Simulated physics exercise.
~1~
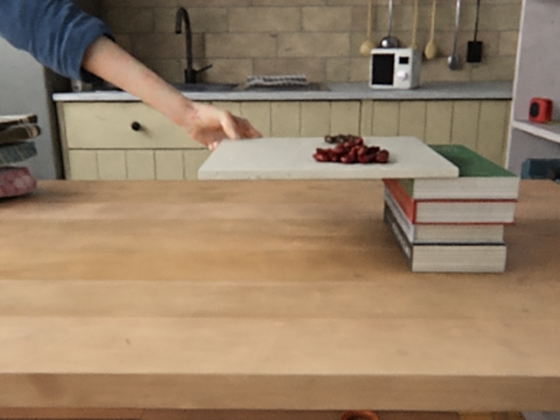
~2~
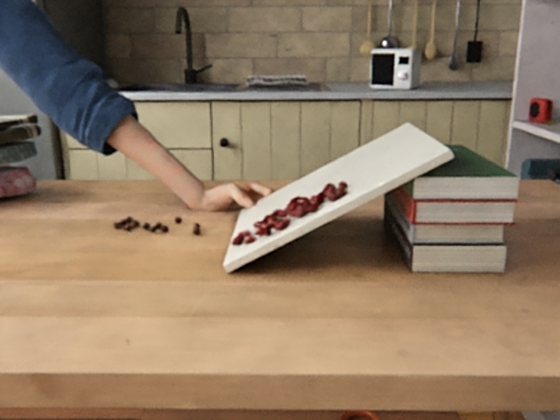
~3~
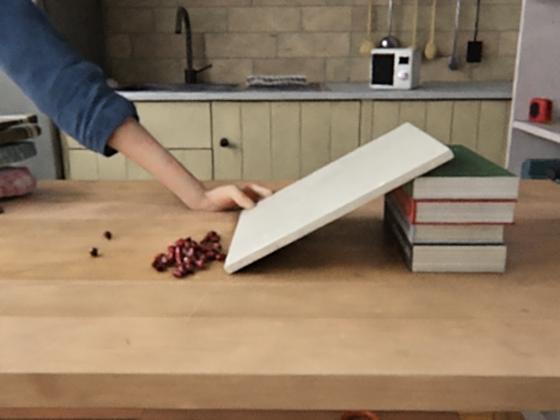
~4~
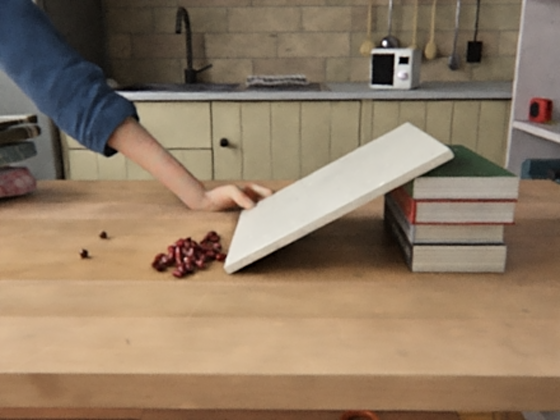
A hand lowering one end of a board propped on books, dark round bits rolling off left before red ones slide into a heap.
